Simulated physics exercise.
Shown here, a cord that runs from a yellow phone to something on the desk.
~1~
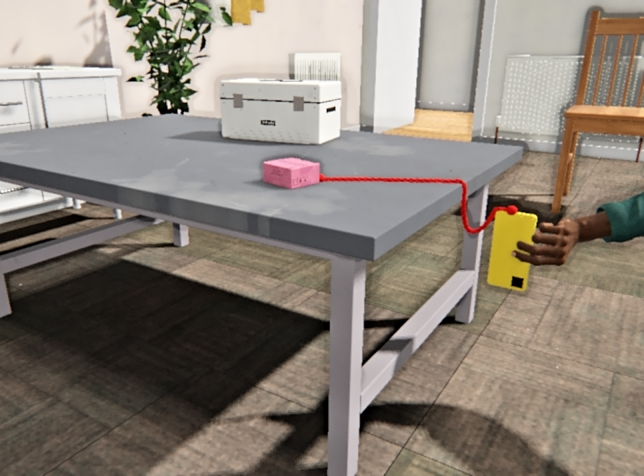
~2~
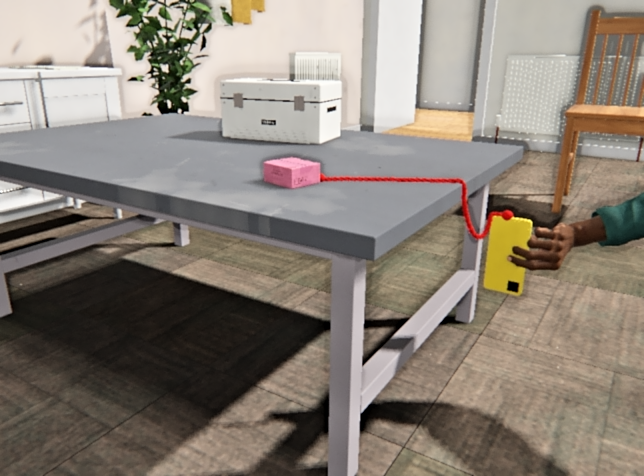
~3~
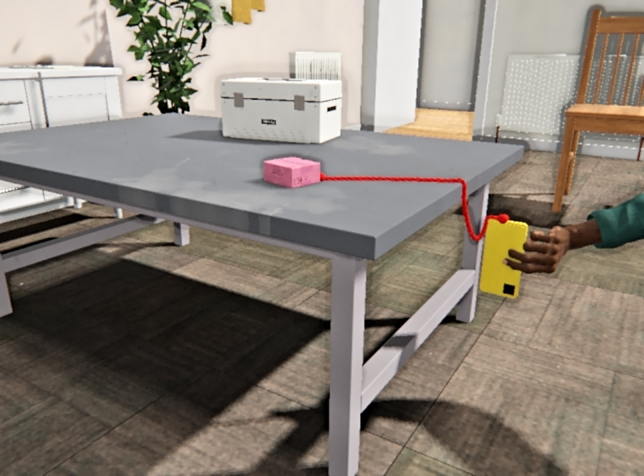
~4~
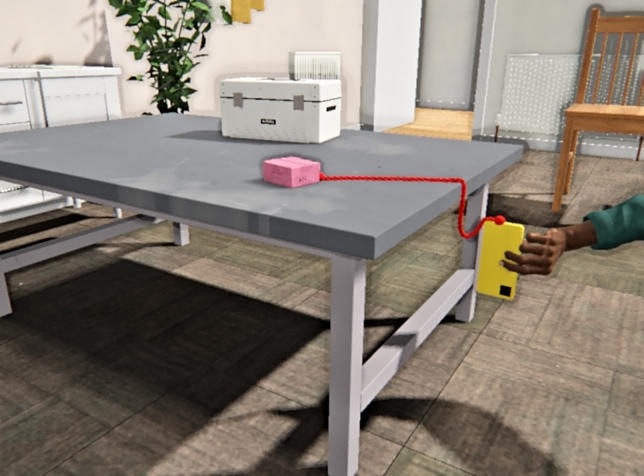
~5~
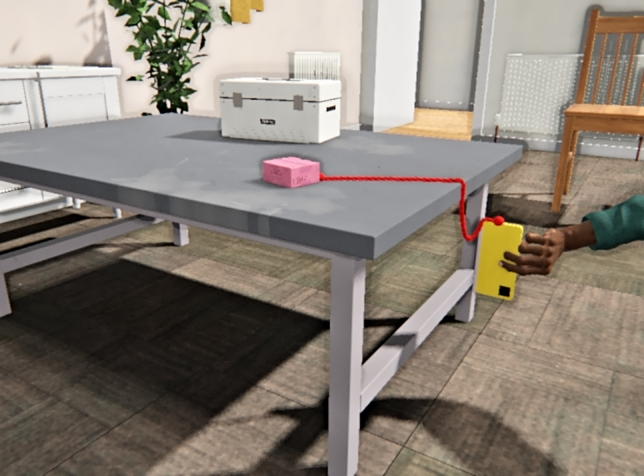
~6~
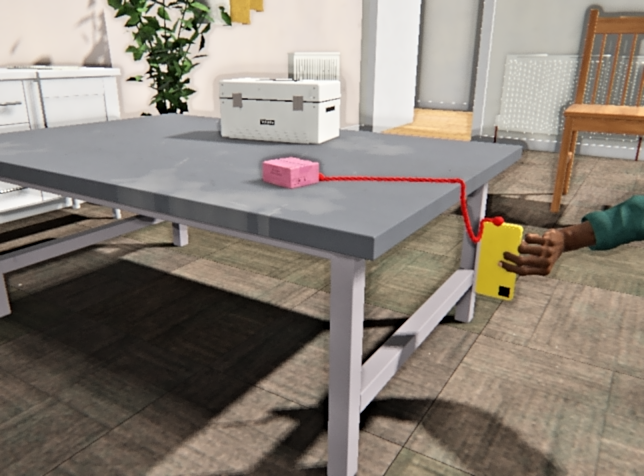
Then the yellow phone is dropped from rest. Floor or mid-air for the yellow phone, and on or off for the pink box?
The yellow phone drops all the way, the pink box is dragged off.
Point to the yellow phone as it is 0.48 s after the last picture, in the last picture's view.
By then it is at (480, 429).
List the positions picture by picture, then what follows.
In the first picture, yellow phone (511, 251); white toolbox (281, 81); pink box (291, 163).
In the second picture, yellow phone (507, 255).
In the third picture, yellow phone (503, 258).
In the fourth picture, yellow phone (500, 260); cord through (376, 179) (446, 181).
In the fifth picture, yellow phone (499, 260); cord through (375, 179) (445, 181).
In the sixth picture, yellow phone (498, 261); white toolbox (280, 80); pink box (290, 162); cord tied to the box, with little slack.
Then, 0.48 s on from there, phone on the floor near (480, 429); toolbox in place; box over the edge.
Then, 0.80 s on from there, phone on the floor near (480, 431); toolbox in place; box down on the floor.
In the end, phone on the floor near (480, 431); toolbox in place; box down on the floor. The yellow phone reaches the floor and the pink box gets pulled over the edge.
